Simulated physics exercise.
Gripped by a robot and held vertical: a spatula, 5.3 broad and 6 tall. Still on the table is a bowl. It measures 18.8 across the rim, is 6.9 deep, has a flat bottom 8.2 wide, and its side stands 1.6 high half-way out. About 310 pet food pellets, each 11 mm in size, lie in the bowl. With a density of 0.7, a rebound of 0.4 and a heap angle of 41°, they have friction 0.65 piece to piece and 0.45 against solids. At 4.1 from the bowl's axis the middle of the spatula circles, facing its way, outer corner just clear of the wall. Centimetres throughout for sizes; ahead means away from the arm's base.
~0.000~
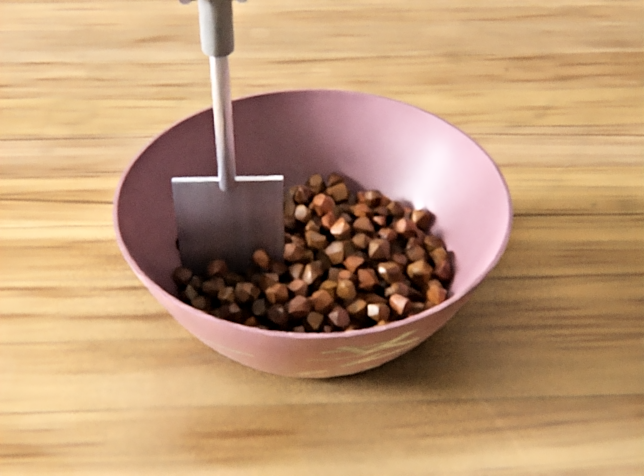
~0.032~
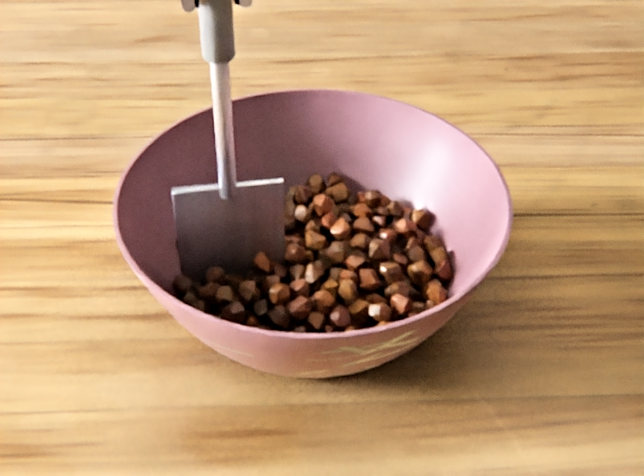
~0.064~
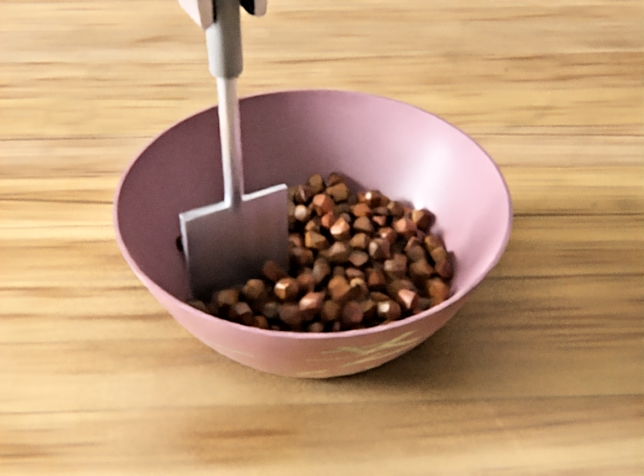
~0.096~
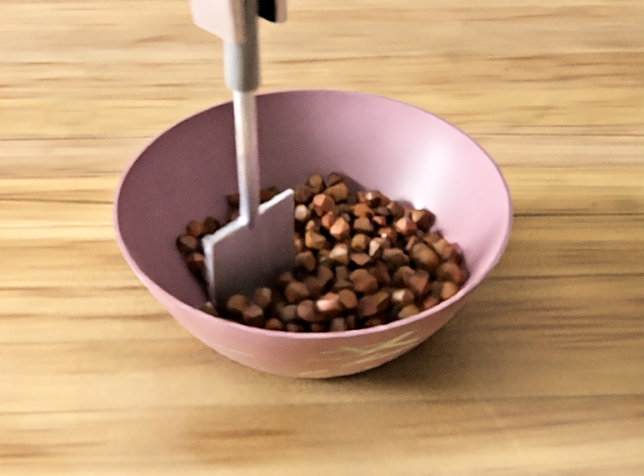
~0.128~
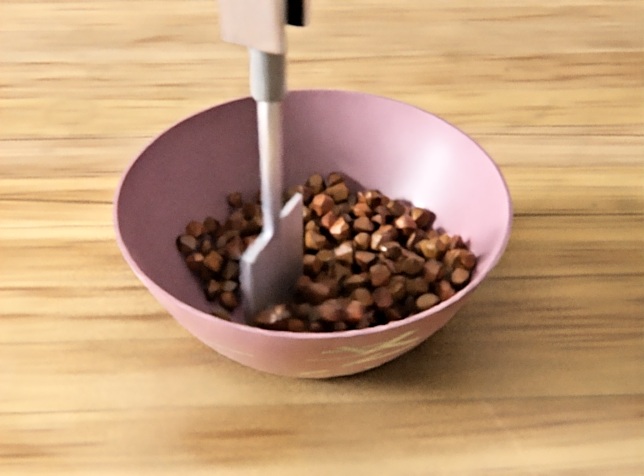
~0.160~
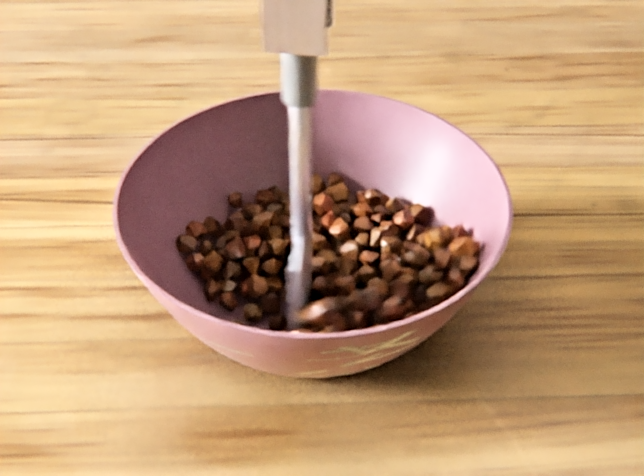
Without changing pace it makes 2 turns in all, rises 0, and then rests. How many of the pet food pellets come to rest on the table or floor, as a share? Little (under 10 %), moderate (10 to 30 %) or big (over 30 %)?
Moderate.
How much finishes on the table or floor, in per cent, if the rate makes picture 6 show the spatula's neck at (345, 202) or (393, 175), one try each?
Some 30 and 45 per cent respectively.
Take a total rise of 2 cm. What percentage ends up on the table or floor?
My guess is close to 5 per cent.
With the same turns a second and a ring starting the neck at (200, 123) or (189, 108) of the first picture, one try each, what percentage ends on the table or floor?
I'd guess some 0 and 0 percent.
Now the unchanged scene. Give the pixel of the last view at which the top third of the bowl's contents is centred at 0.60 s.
Look near (189, 221) for its middle.
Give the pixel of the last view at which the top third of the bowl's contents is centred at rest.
Close to (219, 298).
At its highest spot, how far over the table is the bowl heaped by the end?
Height: Roughly 7.0 cm.
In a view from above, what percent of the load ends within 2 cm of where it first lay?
Around 5 in a hundred.
After 0.60 s, 332° round, highest piece 9 above the table; 292 in the bowl, 22 on the table or floor.
After 1.03 s, 223° round, highest piece 8 above the table; 274 in the bowl, 34 on the table or floor, 6 in flight or on the tool.
After 1.45 s, 0° round, highest piece 7 above the table; 257 in the bowl, 57 on the table or floor.
After 2.15 s, 0° round, highest piece 7 above the table; 257 in the bowl, 57 on the table or floor.
In the end, 257 in the bowl, 57 on the table or floor. That is 18 % on the table or floor.
